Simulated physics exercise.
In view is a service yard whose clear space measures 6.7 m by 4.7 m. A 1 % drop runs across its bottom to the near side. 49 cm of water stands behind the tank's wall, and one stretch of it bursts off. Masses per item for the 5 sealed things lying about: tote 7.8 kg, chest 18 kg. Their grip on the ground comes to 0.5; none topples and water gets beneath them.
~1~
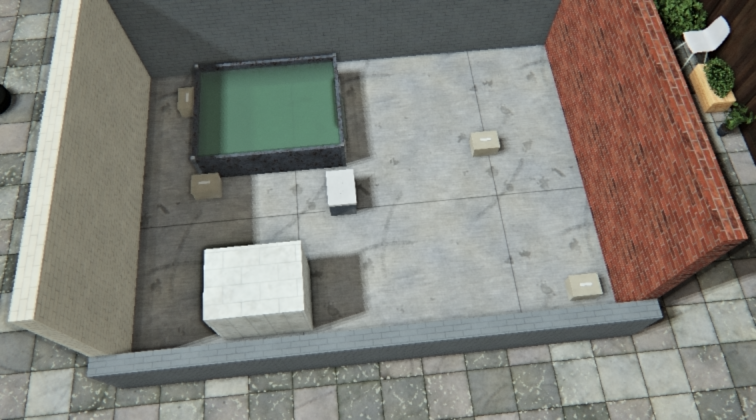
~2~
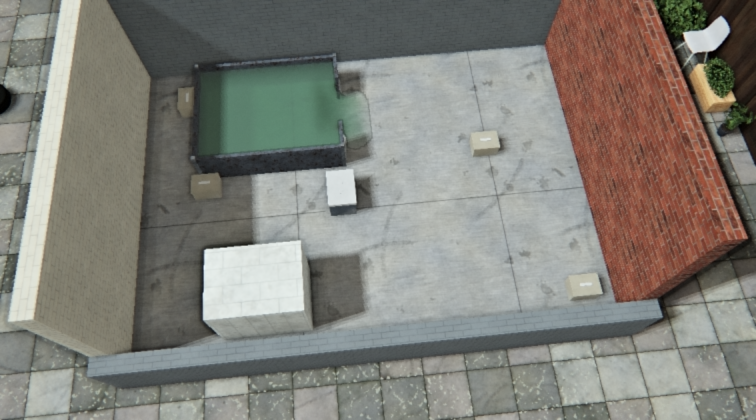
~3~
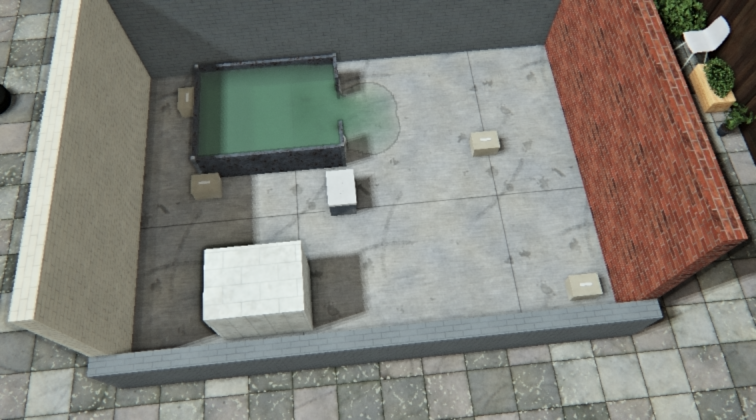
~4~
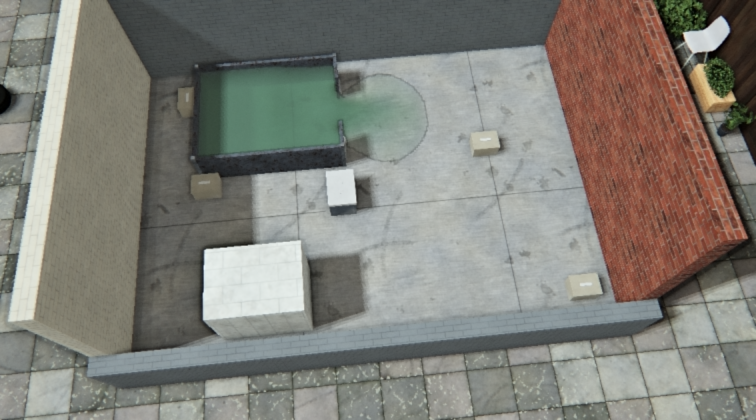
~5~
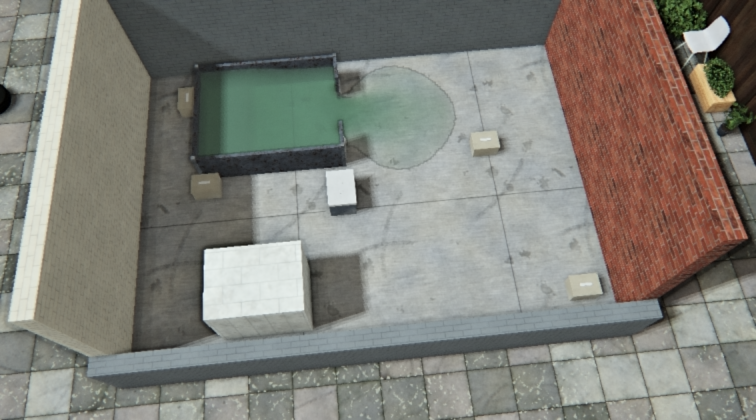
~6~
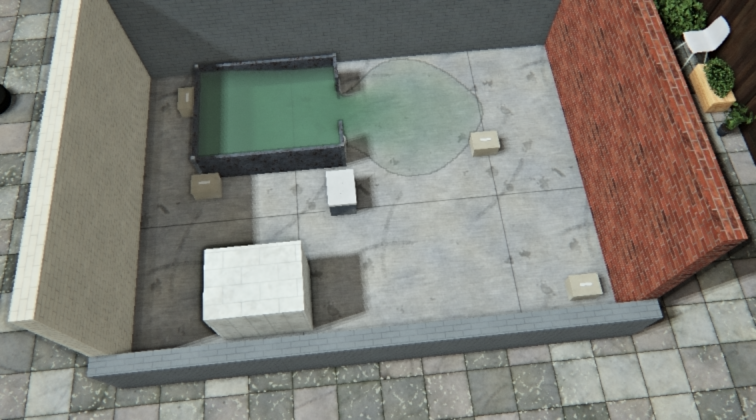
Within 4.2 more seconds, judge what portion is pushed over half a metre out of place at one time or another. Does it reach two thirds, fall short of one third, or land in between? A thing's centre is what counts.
My guess is the middle band, from a third up to two thirds.
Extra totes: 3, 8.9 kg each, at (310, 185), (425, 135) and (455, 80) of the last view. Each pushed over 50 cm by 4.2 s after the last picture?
Each in turn ends up within the limit, beyond the limit, beyond the limit.
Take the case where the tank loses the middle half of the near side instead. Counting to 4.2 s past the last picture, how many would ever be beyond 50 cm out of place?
Result: 1.
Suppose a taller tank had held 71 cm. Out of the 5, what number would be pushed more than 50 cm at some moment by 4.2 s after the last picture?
Then it comes to 2.
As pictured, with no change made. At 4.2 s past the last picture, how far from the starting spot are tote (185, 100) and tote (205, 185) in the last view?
In that order: 0 cm, 0 cm.
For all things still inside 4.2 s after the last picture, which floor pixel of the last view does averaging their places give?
Roughly at (334, 218).
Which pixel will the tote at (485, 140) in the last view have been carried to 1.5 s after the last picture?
It ends up close to (556, 159).
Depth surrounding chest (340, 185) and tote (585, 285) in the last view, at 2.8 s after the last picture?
Close to 0 and 14 centimetres.
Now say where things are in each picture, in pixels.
In the first picture, a tote at (486, 140), on the bottom; a chest at (341, 187) rests on the ground; water covers 3.5 m2; 0 of 5 have shifted.
In the second picture, a tote at (486, 140), on the bottom; a chest at (341, 187), on the bottom; water covers 3.9 m2; 0 of 5 have shifted.
In the third picture, a tote at (486, 140) rests on the ground; a chest at (341, 187) rests on the ground; water covers 4.5 m2; 0 of 5 have shifted.
In the fourth picture, a tote at (486, 140), on the bottom; a chest at (341, 187), on the bottom; water covers 5.2 m2; 0 of 5 have shifted.
In the fifth picture, a tote at (486, 140) rests on the ground; a chest at (341, 187), on the bottom; 6.0 m2 under water; 0 of 5 have shifted.
In the sixth picture, a tote at (486, 140) rests on the ground; a chest at (341, 187), on the bottom; water covers 7.0 m2; 0 of 5 have shifted.
Then, 0.4 s after the last picture 0 of 5 are over 50 cm from their spots; 0 afloat.
Then, 1.5 s after the last picture 1 of 5 are over 50 cm from their spots; 0 afloat.
Then, 2.8 s after the last picture 1 of 5 are over 50 cm from their spots; 2 afloat.
Then, 4.2 s after the last picture 2 of 5 are over 50 cm from their spots, and 2 have been at some point; 1 afloat.
